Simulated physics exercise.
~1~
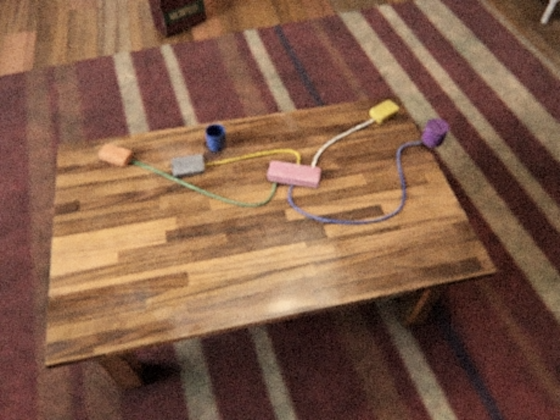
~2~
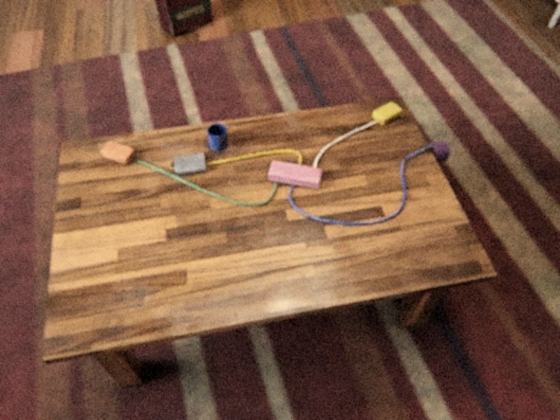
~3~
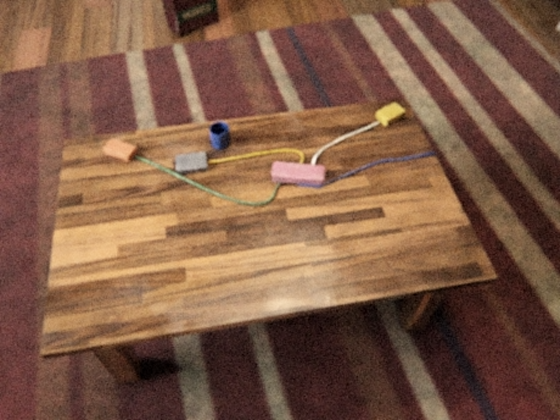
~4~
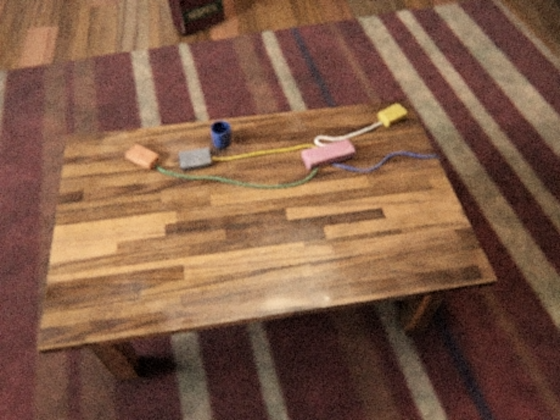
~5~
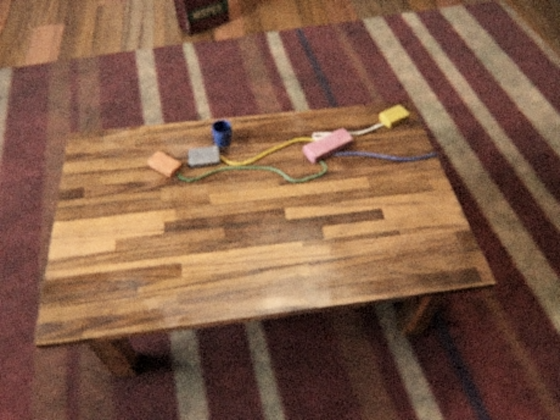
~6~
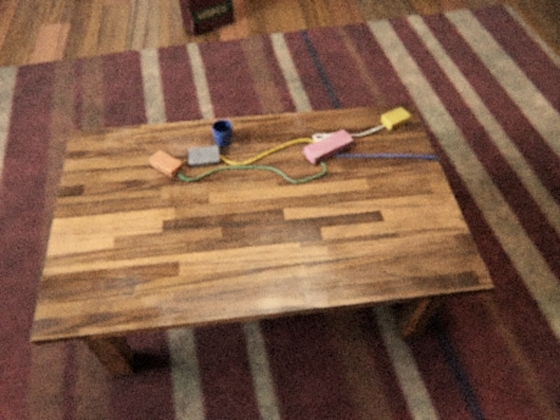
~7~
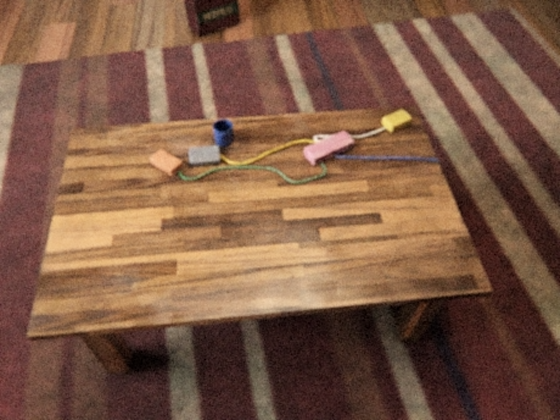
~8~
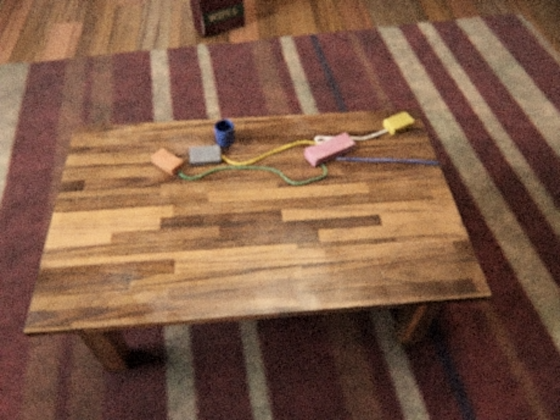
At first, a pink power strip sits on a wooden table above a striped rug, with cords running to an orange block, a grey charger, a yellow phone and a purple speaker at the right edge, while a blue mug stands nearby. The purple speaker tips over the edge and drops out of sight, pulling its blue cord taut. The strip is then dragged right and slightly away, and the orange block and grey charger slide right after it, the charger only a little. The phone and mug stay put. Finally, everything left on the table rests, the blue cord stretched over the edge.
